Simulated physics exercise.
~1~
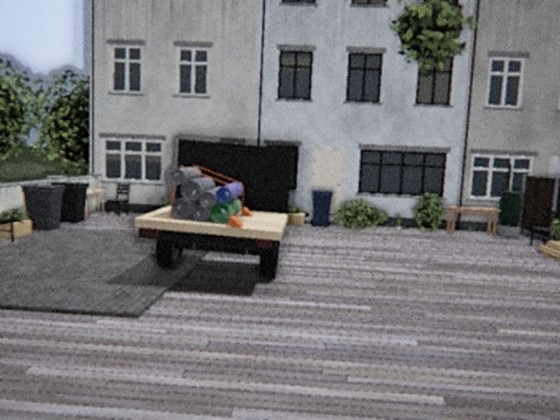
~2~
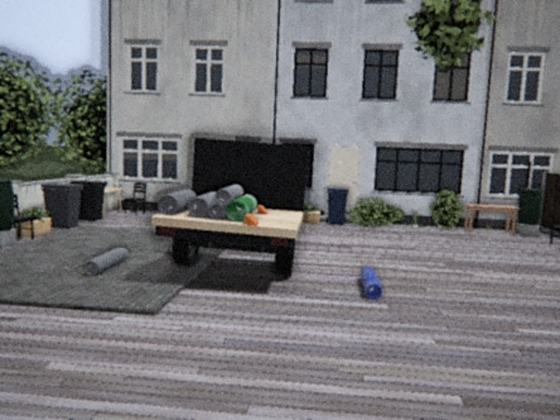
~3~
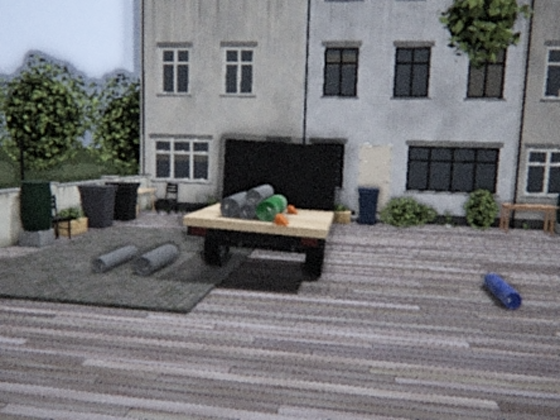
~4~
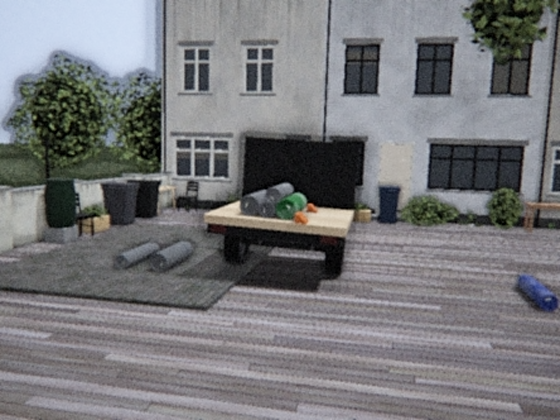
Seven gas cylinders, one blue, one green and the rest grey, sit stacked on the flat deck of a trailer parked in a paved yard before pale houses. The stack comes apart and begins to collapse as the view pans slightly left. A grey cylinder drops off the left side onto the dark patch of ground, while the blue one rolls off the right side. Another grey one follows to the left, and the blue rolls farther right. Finally, two grey cylinders lie left, the blue lies far right, and the green remains on the deck with the other greys.
